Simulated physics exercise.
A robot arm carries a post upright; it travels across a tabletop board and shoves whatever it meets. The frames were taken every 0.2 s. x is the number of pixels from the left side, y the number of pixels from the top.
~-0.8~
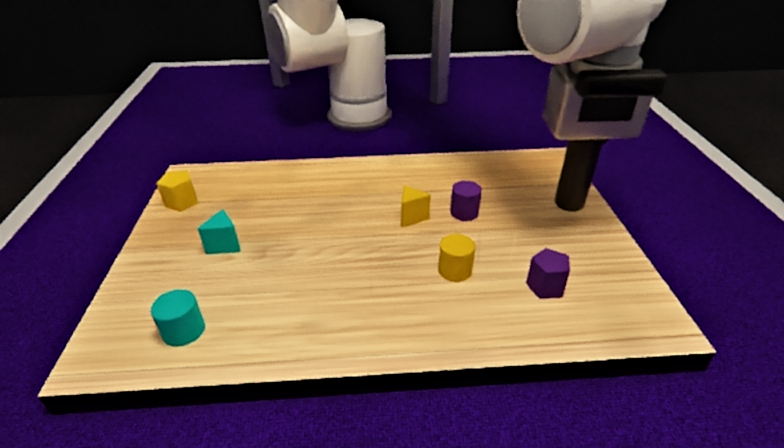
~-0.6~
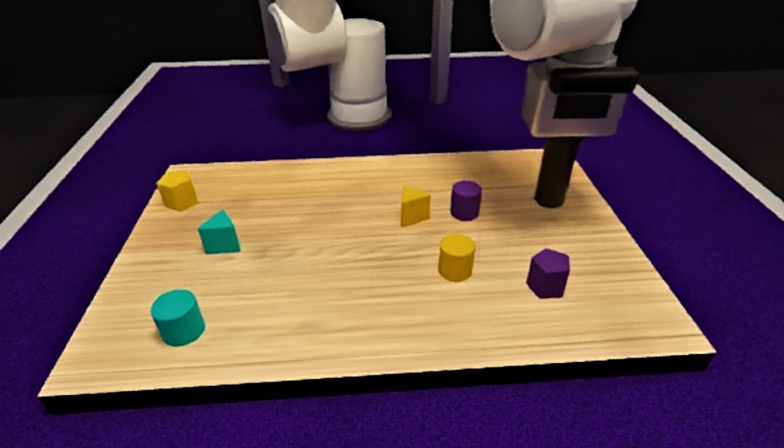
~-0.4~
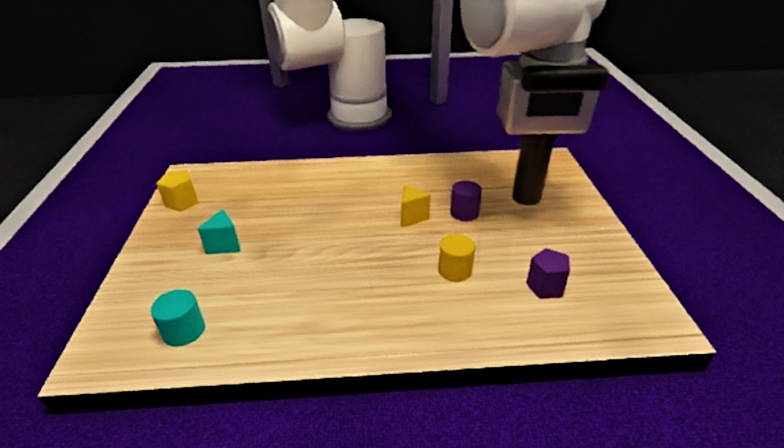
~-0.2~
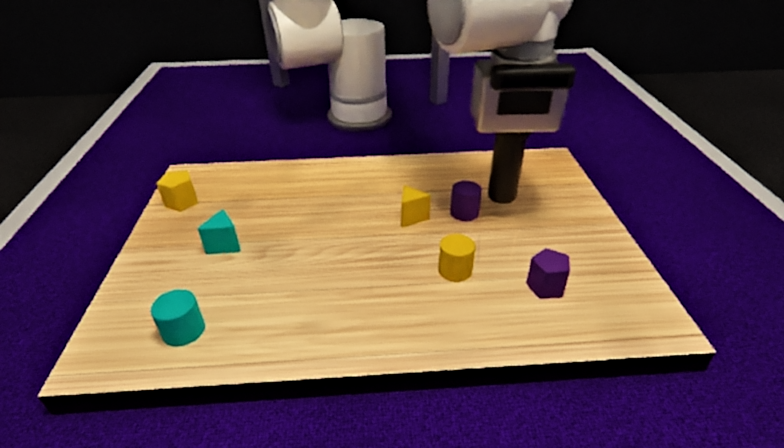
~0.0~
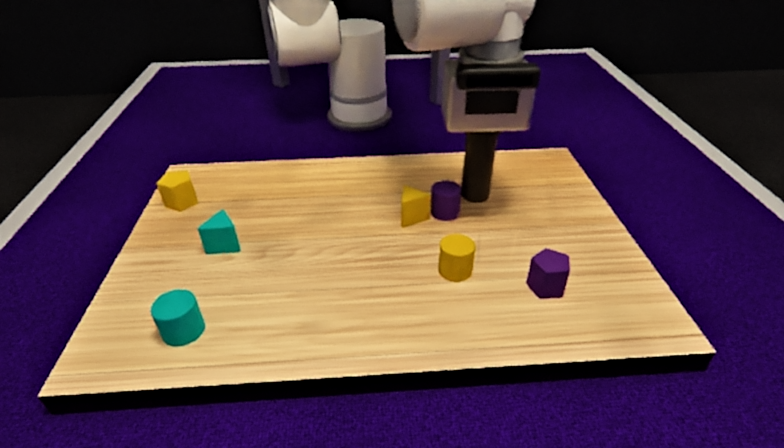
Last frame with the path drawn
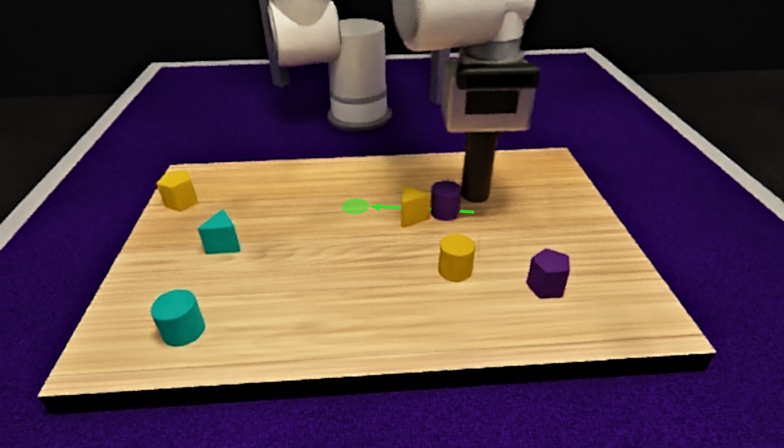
The footage shows a robot arm moving its dark post leftward over a wooden board scattered with yellow, teal and purple blocks, then nudging the purple cylinder a short way left, close beside the yellow triangle.
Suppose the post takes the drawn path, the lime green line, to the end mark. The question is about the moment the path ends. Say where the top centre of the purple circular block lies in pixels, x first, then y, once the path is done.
About (340, 197).
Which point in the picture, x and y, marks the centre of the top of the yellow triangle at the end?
About (370, 206).
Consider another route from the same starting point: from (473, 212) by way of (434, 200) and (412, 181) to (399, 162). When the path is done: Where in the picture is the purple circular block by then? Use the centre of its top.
I'd guess (410, 183).
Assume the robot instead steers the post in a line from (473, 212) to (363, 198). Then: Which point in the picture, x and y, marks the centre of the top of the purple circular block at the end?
Its top middle will sit at (361, 190).
The drawn path runs from (473, 212) over (433, 209) and (394, 207) to (355, 206).
The first path, step by step. One third of the way, post (433, 193); yellow triangle (390, 200); purple circular block (406, 189).
Two thirds of the way, post (394, 191); yellow triangle (371, 206), turned 40° anticlockwise; purple circular block (369, 192).
At the end, post (354, 190); yellow triangle (370, 206), turned 50° anticlockwise; purple circular block (340, 197).
